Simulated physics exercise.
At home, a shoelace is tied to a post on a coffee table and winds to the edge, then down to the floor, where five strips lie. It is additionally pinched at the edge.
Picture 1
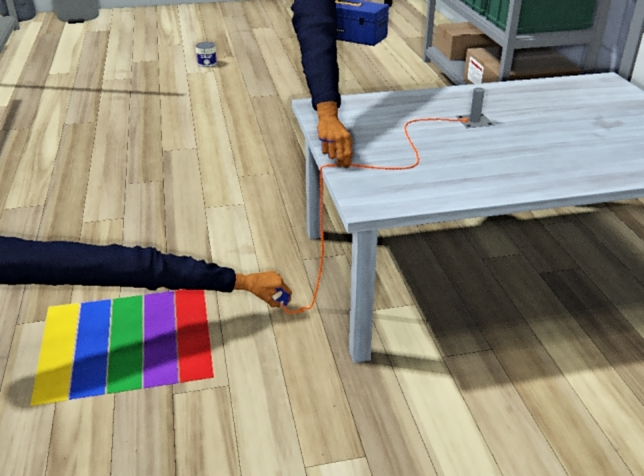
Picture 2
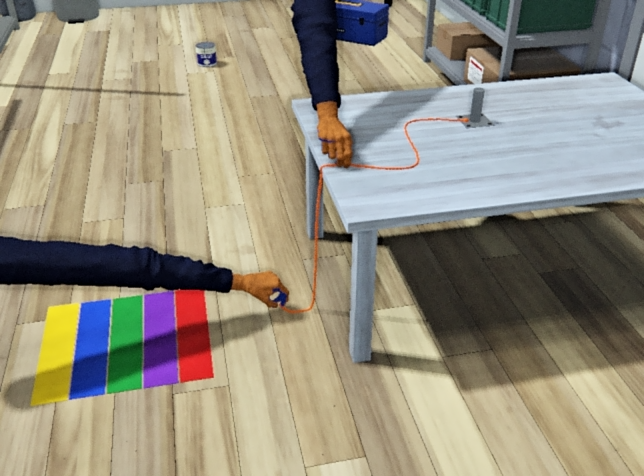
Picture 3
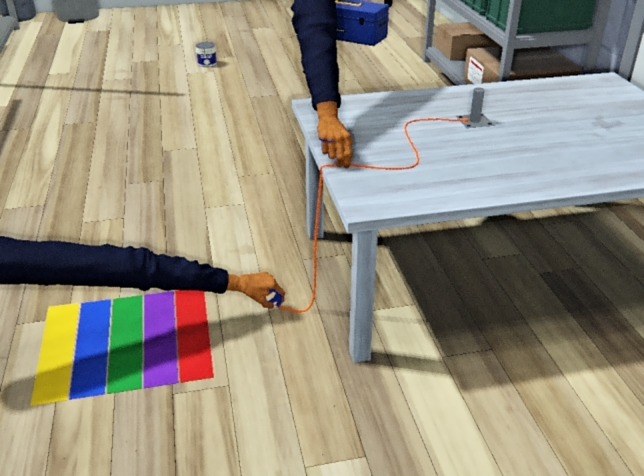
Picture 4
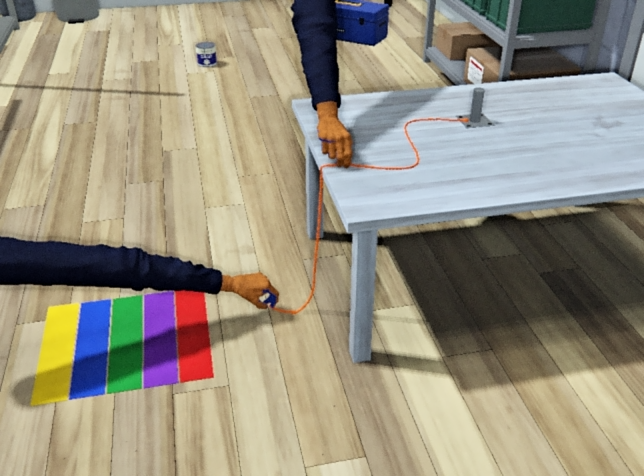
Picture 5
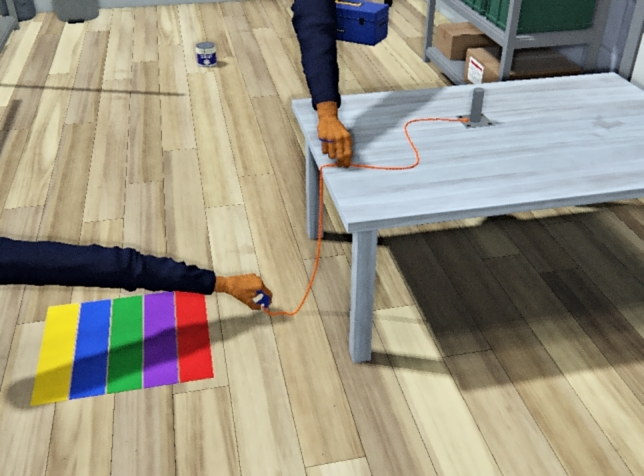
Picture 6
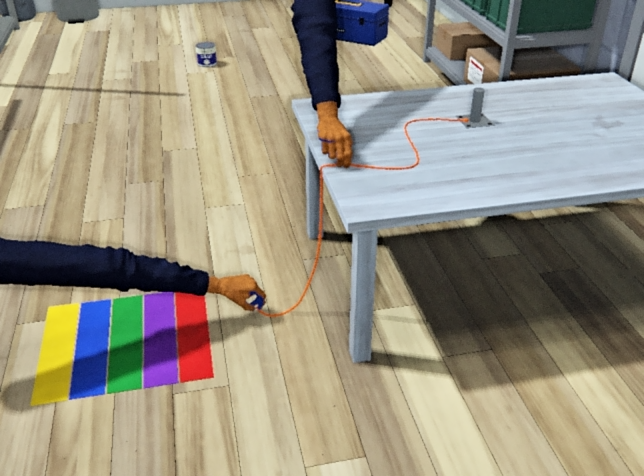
An orange-red shoelace winds from a small post across a pale table to its near-left edge, seen from above in a room with a wooden floor. One dark-sleeved hand pinches it there, another holds its hanging end low, and yellow, blue, green, purple and red strips lie at lower left. The lower hand draws the end slightly left toward the strips, while the upper hand and view stay still.
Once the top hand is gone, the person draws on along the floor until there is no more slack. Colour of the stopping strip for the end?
Blue.
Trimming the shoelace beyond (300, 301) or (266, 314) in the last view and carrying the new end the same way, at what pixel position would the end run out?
About (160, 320) and (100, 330).
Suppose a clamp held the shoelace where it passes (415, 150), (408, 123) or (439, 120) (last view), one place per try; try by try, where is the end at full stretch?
In order: (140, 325), then (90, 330), then (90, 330).
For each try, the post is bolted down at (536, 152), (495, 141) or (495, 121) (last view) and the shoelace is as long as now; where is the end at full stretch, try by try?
The places come out near (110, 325), (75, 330) and (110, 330).
Soon after, end near (148, 322); over purple.
After that, end near (107, 328); over blue.
At the stop, end near (83, 331); over blue. The end stops over the blue strip.
